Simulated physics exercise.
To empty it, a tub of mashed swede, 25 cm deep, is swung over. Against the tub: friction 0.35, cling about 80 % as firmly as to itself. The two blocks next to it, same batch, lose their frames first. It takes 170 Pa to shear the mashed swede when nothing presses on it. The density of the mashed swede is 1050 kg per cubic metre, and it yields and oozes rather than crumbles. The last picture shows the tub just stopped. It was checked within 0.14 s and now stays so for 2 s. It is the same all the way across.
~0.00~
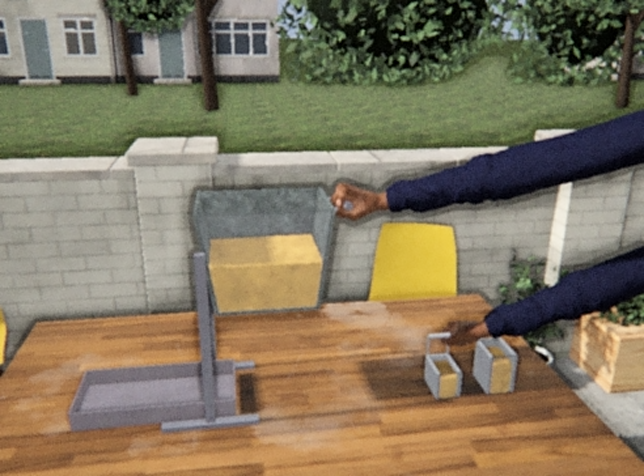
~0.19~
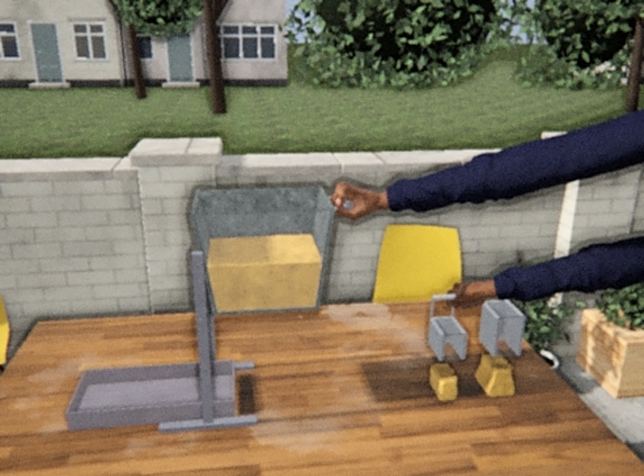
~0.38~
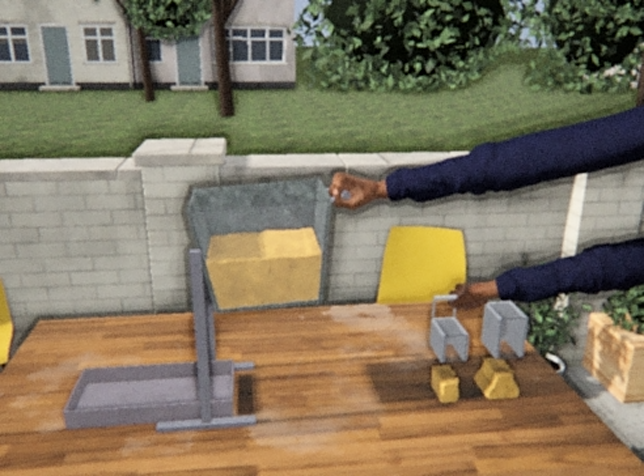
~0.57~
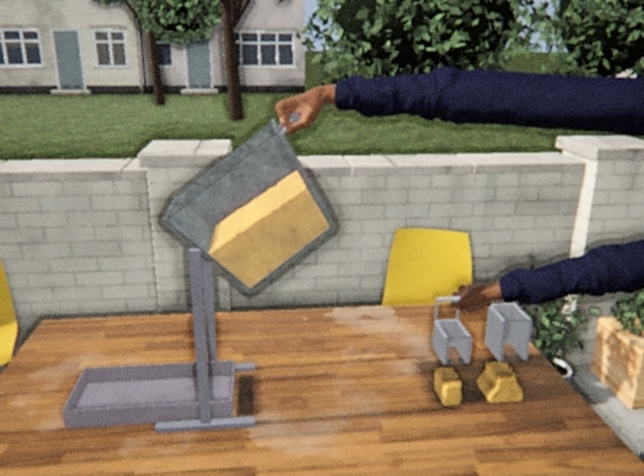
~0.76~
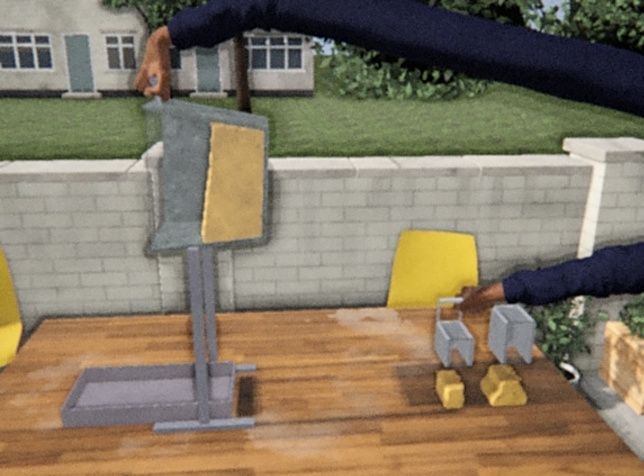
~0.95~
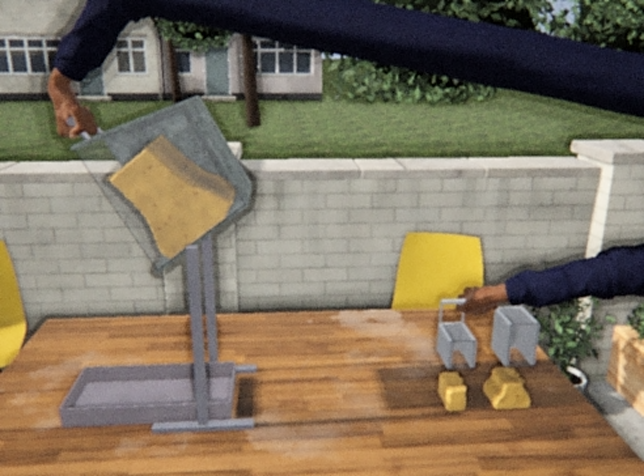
A hand lifts two small grey moulds off two yellowish blocks on a wooden table, and the larger block slumps lower. The other hand then swings a clear-sided tub of yellowish mash up and over to the left, until it is tilted past upright above a grey stand, the mash still inside.
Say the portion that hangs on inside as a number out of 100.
Close to 0 per cent.
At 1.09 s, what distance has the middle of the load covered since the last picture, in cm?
About 21 cm.
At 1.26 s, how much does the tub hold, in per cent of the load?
Near 0 %.
After 1.09 s, the tub is at 119 degrees and holds 24 %.
After 1.26 s, the tub is at 119 degrees and holds 0 %.
After 1.43 s, the tub is at 119 degrees and holds 0 %.
After 1.60 s, the tub is at 119 degrees and holds 0 %.
After 2.95 s, at the end, the tub is at 119 degrees and holds 0 %.
